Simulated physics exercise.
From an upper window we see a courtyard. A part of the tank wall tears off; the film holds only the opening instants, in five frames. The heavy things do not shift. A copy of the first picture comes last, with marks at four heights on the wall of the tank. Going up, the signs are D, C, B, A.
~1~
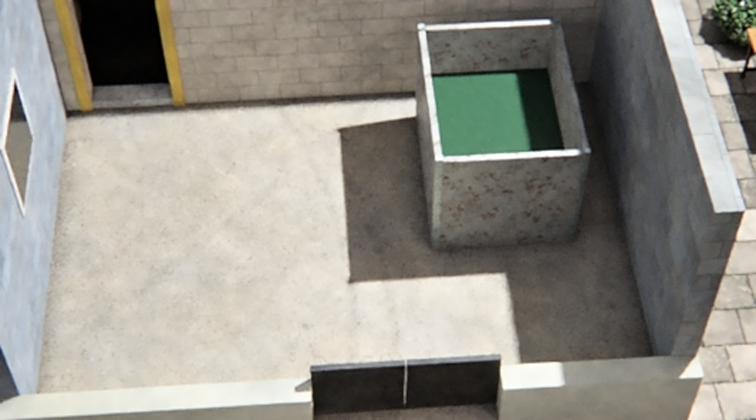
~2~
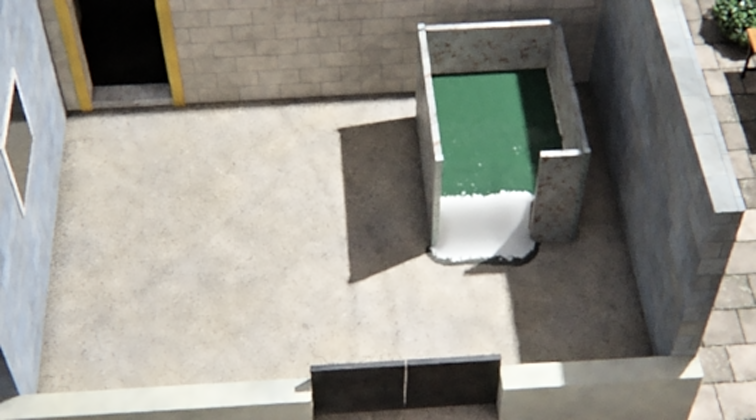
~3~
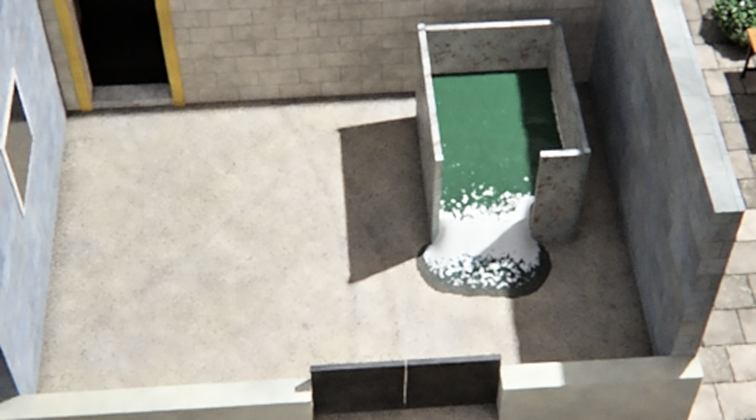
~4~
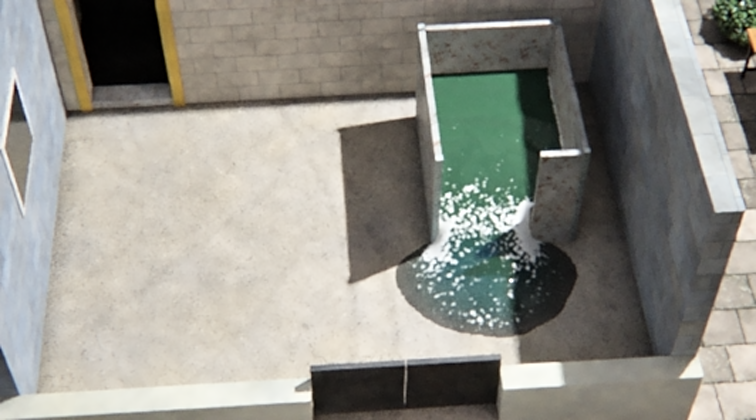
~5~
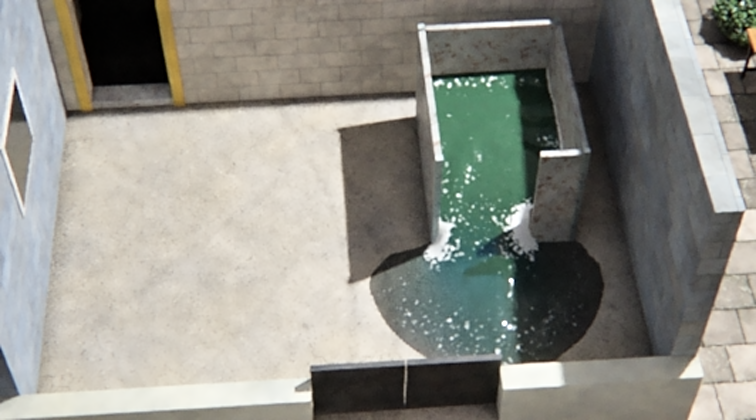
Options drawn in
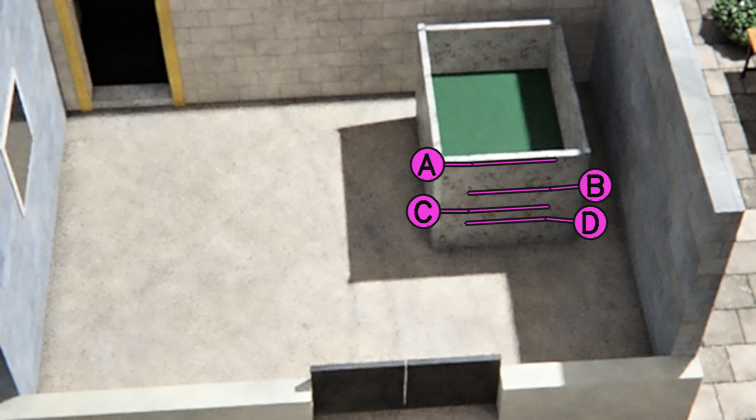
A square stone tank of green water stood in a walled courtyard until most of its front side was suddenly gone, and the water poured out, foaming white, and spread across the ground toward the dark gate.
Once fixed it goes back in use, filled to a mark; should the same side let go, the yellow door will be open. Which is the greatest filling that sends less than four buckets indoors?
C will do.
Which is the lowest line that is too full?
B.
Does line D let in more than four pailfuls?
No, not at all.
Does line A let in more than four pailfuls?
Yes, that goes wrong.
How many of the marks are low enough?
Two.
In magenta, A at (513, 162); B at (510, 191); C at (508, 208); D at (506, 221); from the bottom up D, C, B, A.
For line A, dozens of bucketfuls pour in.
For line B, about 10 bucketfuls get in.
For line C, a bucket or two gets in.
For line D, nothing gets over.
